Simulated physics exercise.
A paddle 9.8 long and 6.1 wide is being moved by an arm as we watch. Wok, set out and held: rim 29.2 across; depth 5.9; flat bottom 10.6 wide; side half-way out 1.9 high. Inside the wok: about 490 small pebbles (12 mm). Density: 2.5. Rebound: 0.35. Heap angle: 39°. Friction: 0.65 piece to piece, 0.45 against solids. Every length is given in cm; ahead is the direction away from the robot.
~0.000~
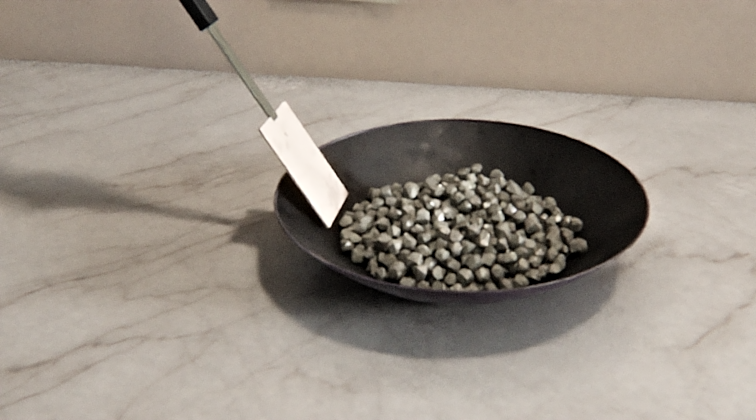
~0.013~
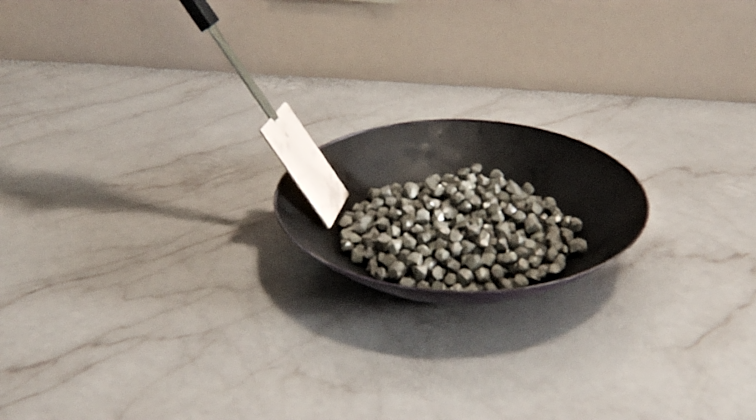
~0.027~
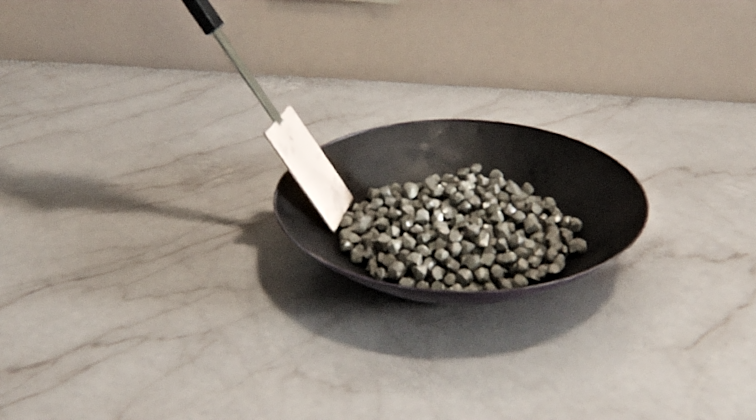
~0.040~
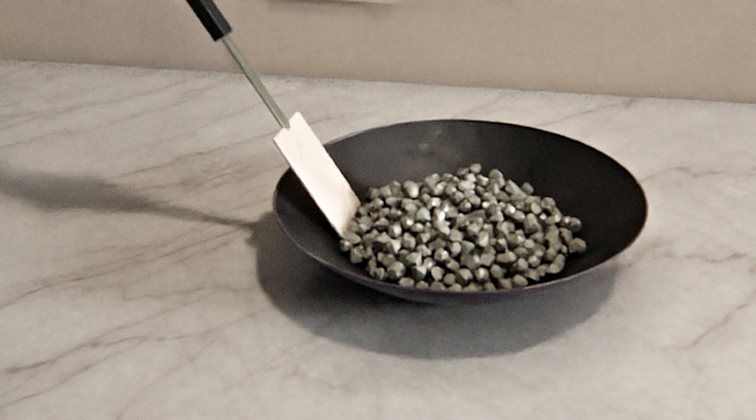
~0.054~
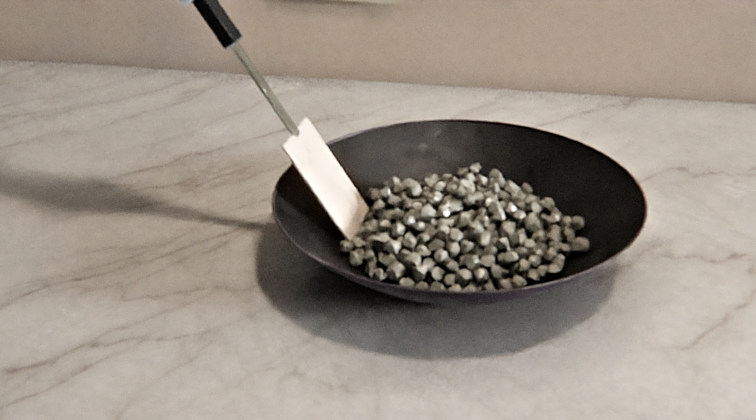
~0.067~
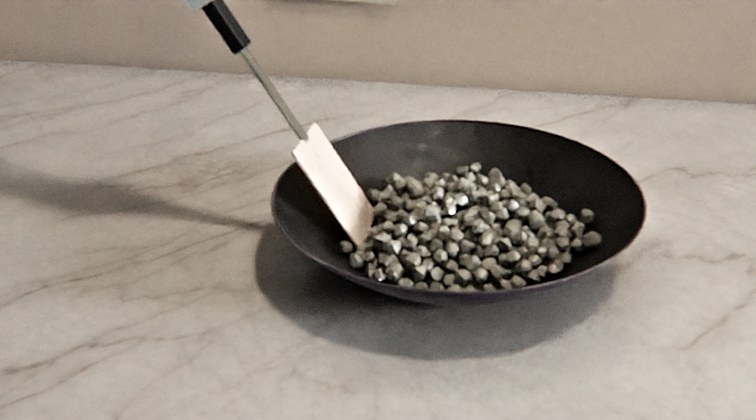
A pale, flat paddle with a black handle slid down and to the right into a dark wok of small grey-green pebbles, nudging the left side of the heap slightly rightward on a marbled counter.
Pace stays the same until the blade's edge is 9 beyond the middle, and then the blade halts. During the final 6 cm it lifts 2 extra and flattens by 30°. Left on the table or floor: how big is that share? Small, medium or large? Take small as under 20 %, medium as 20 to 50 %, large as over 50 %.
Small, so under 20 %.
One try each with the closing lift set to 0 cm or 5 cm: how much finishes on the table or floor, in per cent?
Close to 10 and 10 percent respectively.
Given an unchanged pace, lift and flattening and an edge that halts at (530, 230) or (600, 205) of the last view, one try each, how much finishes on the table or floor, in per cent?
I'd say some 0 per cent, then some 30 per cent.
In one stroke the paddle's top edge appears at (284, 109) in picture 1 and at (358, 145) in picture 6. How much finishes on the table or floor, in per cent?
I'd put it at roughly 40 per cent.
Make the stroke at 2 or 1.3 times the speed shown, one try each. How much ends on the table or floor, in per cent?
Estimates in order: 30 per cent, 20 per cent.
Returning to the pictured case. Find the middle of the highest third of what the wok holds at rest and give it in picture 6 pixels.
Centre: Roughly (582, 216).
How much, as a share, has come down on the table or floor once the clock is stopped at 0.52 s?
About 15 per cent.
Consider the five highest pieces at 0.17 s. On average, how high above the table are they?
Height: Some 6 cm.
After 0.17 s, sloping 58°, highest piece 6 above the table; 491 in the wok.
After 0.27 s, sloping 49°, highest piece 8 above the table; 489 in the wok, 2 on the blade or in flight.
After 0.52 s, sloping 28°, highest piece 7 above the table; 429 in the wok, 62 on the table or floor.
After 1.57 s, sloping 28°, highest piece 7 above the table; 429 in the wok, 62 on the table or floor.
In the end, 429 in the wok, 62 on the table or floor. That is 13 % on the table or floor.
